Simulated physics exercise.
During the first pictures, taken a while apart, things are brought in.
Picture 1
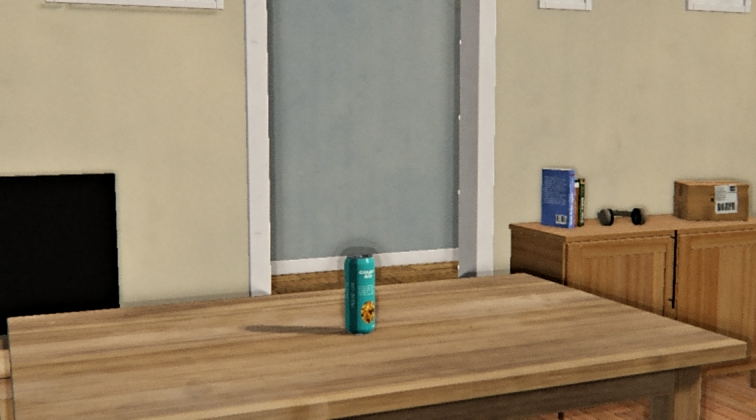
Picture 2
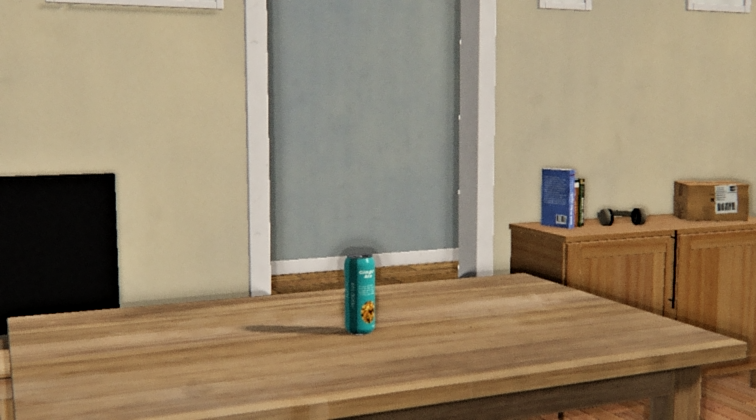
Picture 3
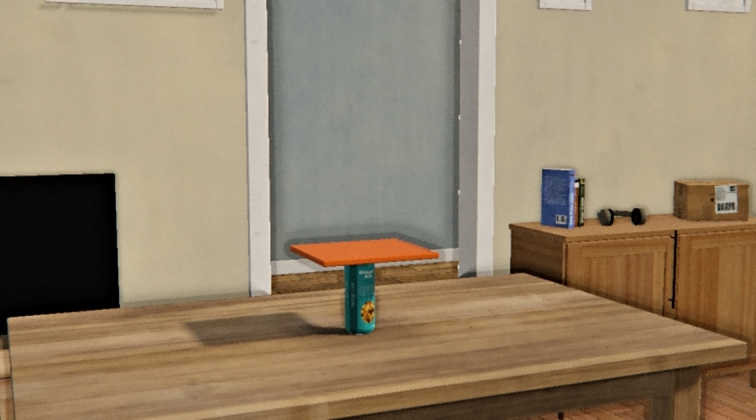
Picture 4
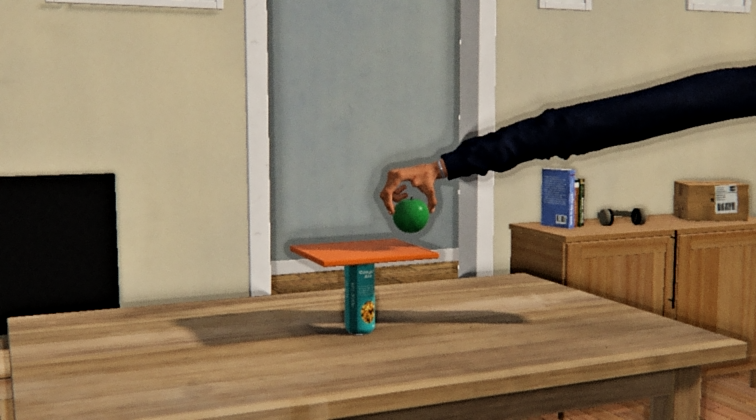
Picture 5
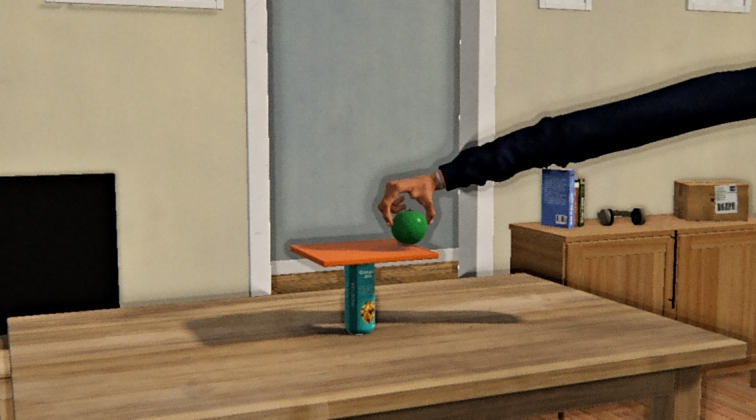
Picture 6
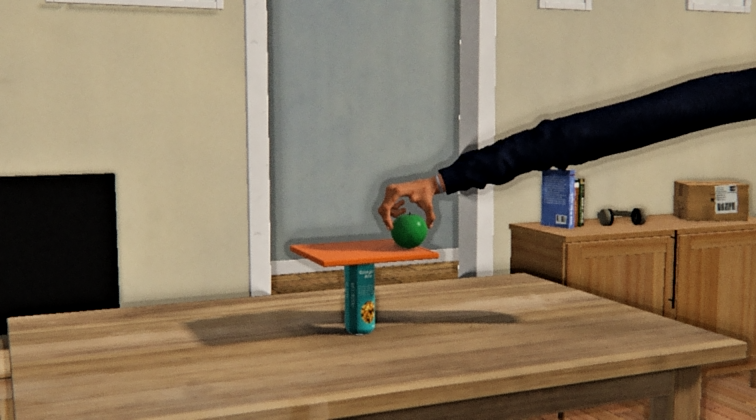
Orange board appearing on top of a teal can on a wooden table, then a hand lowering a green ball onto it.
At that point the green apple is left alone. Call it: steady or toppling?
Toppling.
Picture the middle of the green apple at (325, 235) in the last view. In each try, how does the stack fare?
Topples.
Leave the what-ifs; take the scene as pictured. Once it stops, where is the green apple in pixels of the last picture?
Near (434, 314).
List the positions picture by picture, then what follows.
In the first picture, the last thing is not in view yet.
In the second picture, the last thing is not in view yet.
In the third picture, the last thing is not in view yet; orange lid (363, 252).
The fourth picture shows still above its spot; green apple (411, 215); orange lid (363, 252).
The fifth picture shows still above its spot; green apple (409, 227); orange lid (363, 252).
The sixth picture shows set down, still held; green apple (409, 231); orange lid (363, 252).
Then, 0.30 s past the last view, green apple now fallen; orange lid rocked 51° from its first pose.
Then, 0.40 s past the last view, orange lid on its side.
Then, 0.80 s past the last view, orange lid now fallen.
Finally, fallen, orange lid and green apple; turquoise can still in place. Final places as the last picture's camera would see them, green apple near (434, 314). The stack loses its balance.
